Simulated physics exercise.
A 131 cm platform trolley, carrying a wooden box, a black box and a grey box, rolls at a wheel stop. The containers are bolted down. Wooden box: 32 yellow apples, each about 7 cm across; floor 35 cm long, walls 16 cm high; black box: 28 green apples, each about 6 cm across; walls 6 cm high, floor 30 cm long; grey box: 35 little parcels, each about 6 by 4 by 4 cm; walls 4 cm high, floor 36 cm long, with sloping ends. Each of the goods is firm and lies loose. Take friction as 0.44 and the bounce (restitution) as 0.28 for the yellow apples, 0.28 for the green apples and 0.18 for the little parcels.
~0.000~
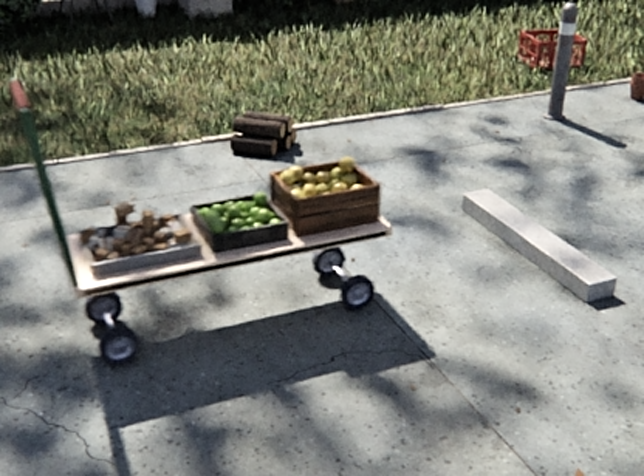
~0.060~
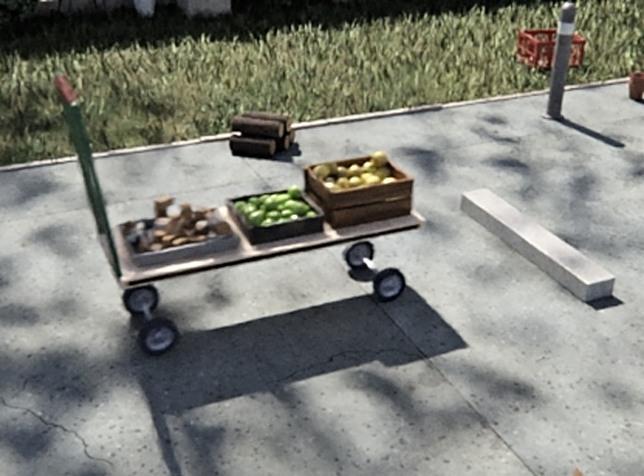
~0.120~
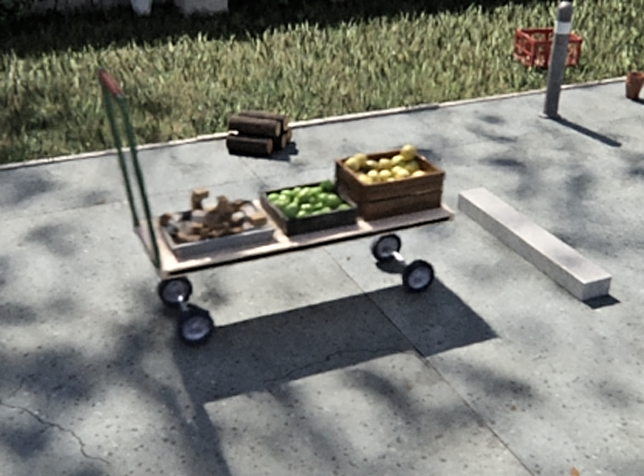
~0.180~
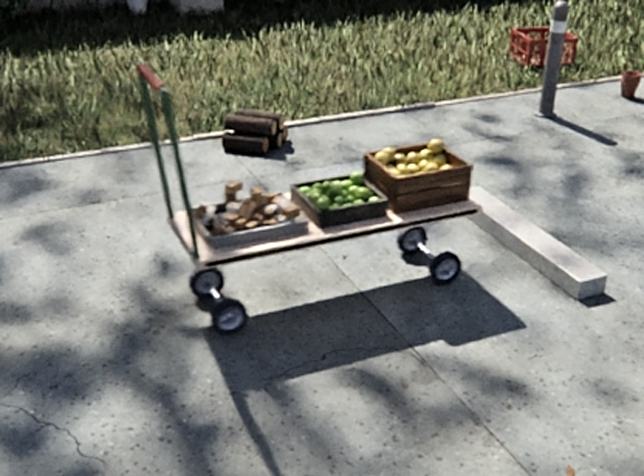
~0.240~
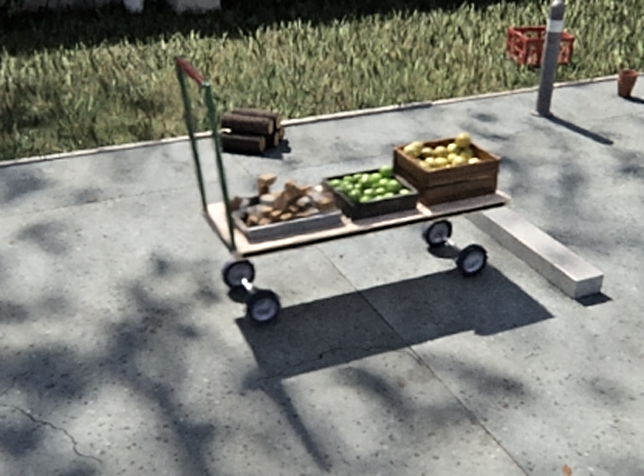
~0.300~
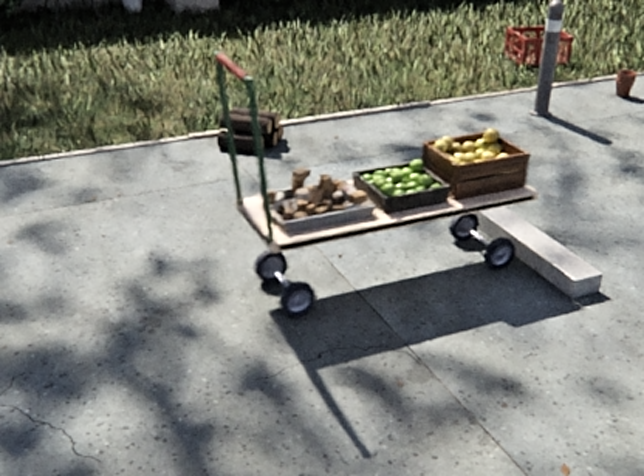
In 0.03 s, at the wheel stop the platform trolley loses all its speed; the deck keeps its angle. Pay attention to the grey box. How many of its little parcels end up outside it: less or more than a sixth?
Over a sixth of the little parcels leave the grey box.
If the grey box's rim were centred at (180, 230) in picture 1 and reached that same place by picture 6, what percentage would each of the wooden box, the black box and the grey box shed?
Under that change it'd be wooden box at 0, black box at 10 and grey box at 20 percent.
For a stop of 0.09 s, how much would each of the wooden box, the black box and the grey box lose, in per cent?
That way you'd get wooden box at 0, black box at 10, and grey box at 30 percent.
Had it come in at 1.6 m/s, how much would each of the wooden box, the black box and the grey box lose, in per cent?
Then the wooden box sheds 0 per cent of its load, the black box 10 per cent, and the grey box 10 per cent.
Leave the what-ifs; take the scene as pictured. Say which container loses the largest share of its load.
Answer: The grey box.
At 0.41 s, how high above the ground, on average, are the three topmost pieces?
Close to 62 cm, on average.
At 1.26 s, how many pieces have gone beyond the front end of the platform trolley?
Some 1 pieces.
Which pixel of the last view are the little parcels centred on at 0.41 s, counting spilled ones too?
Middle approx. (350, 188).
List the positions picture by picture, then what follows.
In the first frame (we follow the rim corner now nearest the camera; the camera pans a little), grey box at (93, 264); wooden box at (300, 199); 89 cm still to roll; nothing out yet.
Grey box at (135, 256); wooden box at (336, 192); 73 cm still to roll, in the second frame.
Grey box at (174, 247); wooden box at (368, 185); 56 cm still to roll, in the third frame.
Grey box at (211, 238); wooden box at (399, 177); 39 cm still to roll, in the fourth frame.
Grey box at (248, 230); wooden box at (430, 171); 23 cm still to roll, in the fifth frame.
Grey box at (284, 222); wooden box at (461, 165); 6 cm still to roll; nothing out yet, in the sixth frame.
After 0.31 s, contact.
After 0.41 s, 0 of 32 out of the wooden box, 2 of 28 out of the black box and 4 of 35 out of the grey box.
After 0.53 s, 1 of 32 out of the wooden box, 4 of 28 out of the black box and 9 of 35 out of the grey box.
After 0.76 s, 1 of 32 out of the wooden box, 3 of 28 out of the black box and 9 of 35 out of the grey box.
When it is over (at 1.26 s), 1 of 32 out of the wooden box, 3 of 28 out of the black box and 10 of 35 out of the grey box. Asked share, 10 of 35, 29 per cent.
